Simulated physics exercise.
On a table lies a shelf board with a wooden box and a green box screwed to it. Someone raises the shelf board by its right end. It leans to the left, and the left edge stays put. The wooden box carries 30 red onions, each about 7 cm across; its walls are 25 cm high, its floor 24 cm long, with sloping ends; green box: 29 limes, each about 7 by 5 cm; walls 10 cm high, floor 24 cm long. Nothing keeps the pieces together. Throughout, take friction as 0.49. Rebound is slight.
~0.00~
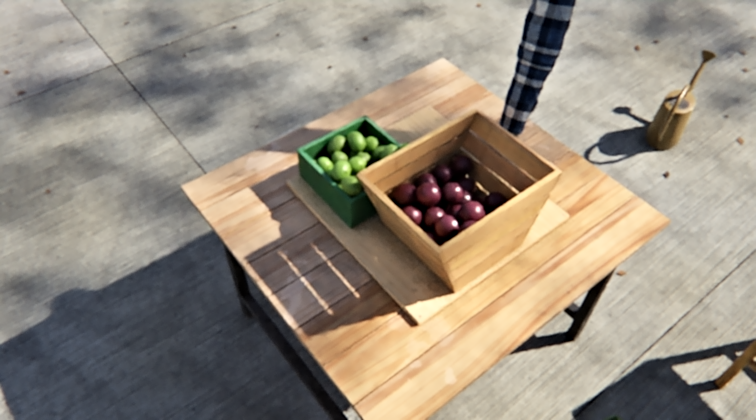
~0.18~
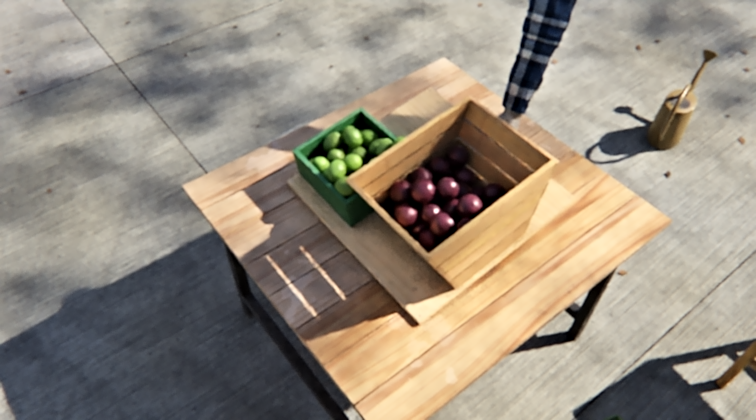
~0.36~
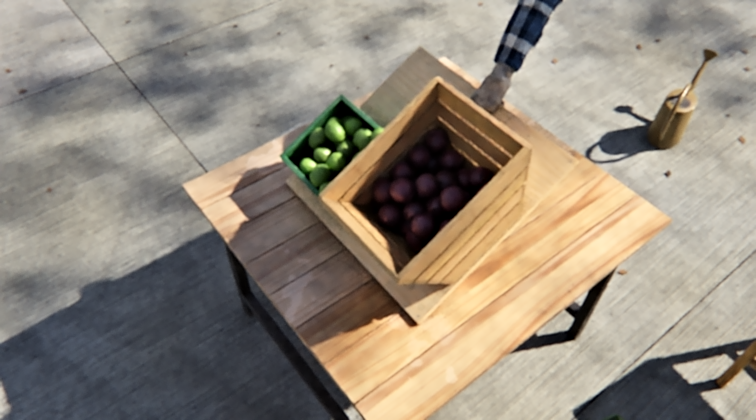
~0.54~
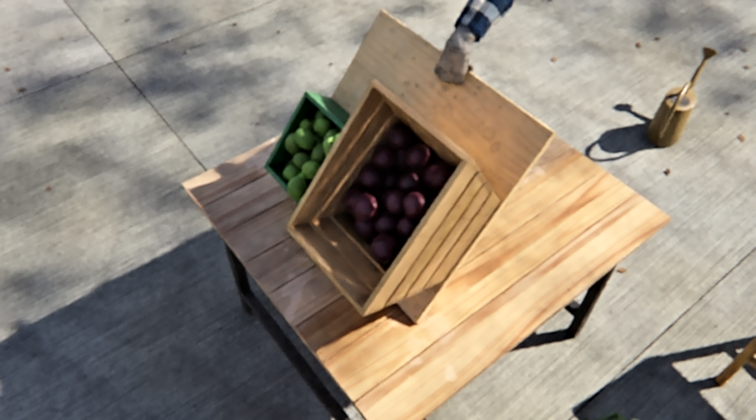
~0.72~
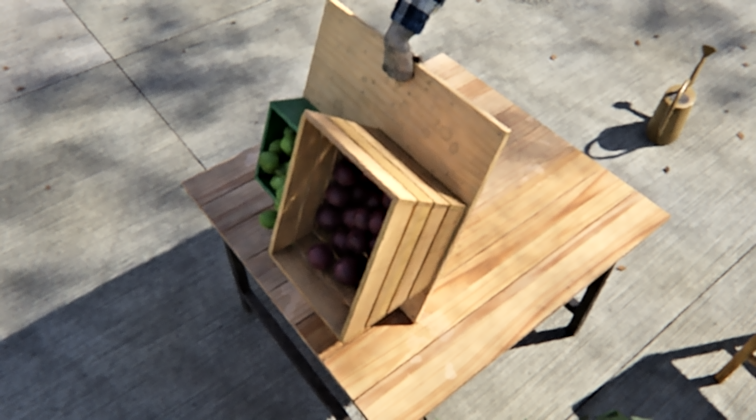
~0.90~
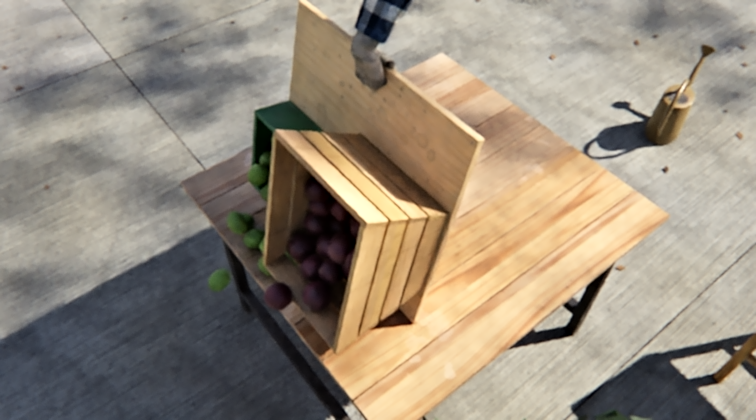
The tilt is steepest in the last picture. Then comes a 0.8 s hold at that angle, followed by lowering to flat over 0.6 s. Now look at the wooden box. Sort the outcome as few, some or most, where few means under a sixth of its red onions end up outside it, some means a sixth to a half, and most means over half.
Most.
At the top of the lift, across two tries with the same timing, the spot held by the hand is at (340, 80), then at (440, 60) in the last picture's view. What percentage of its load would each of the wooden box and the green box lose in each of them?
Loss per try - wooden box 100 / 0 percent, green box 70 / 20 percent.
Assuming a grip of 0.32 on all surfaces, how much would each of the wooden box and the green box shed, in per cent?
In that case wooden box 100, green box 30 per cent.
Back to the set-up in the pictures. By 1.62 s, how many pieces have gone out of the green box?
At that moment the green box count out stands near 12.
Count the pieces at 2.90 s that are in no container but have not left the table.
Count of pieces: About 6.
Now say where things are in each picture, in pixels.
In the first frame (we follow the rim corner now nearest the camera, unless another is named), wooden box at (442, 249); green box (by its farthest rim corner) at (364, 117); tilt 0°; nothing out yet.
In the second frame, wooden box at (430, 255); green box at (359, 110); tilt 8°.
In the third frame, wooden box at (399, 278); tilt 27°.
In the fourth frame, wooden box at (363, 311); tilt 51°.
In the fifth frame, wooden box at (341, 340); tilt 70°; 4 out.
In the sixth frame, wooden box at (334, 351); tilt 78°; 10 out, the lowest lime at (220, 280).
After 1.22 s, tilt 78°; 9 of 30 out of the wooden box and 11 of 29 out of the green box.
After 1.62 s, tilt 78°; 20 of 30 out of the wooden box and 11 of 29 out of the green box.
After 2.18 s, tilt 8°; 29 of 30 out of the wooden box and 12 of 29 out of the green box.
When it is over (at 2.90 s), 29 of 30 out of the wooden box and 12 of 29 out of the green box. Asked share, 29 of 30, 97 per cent.
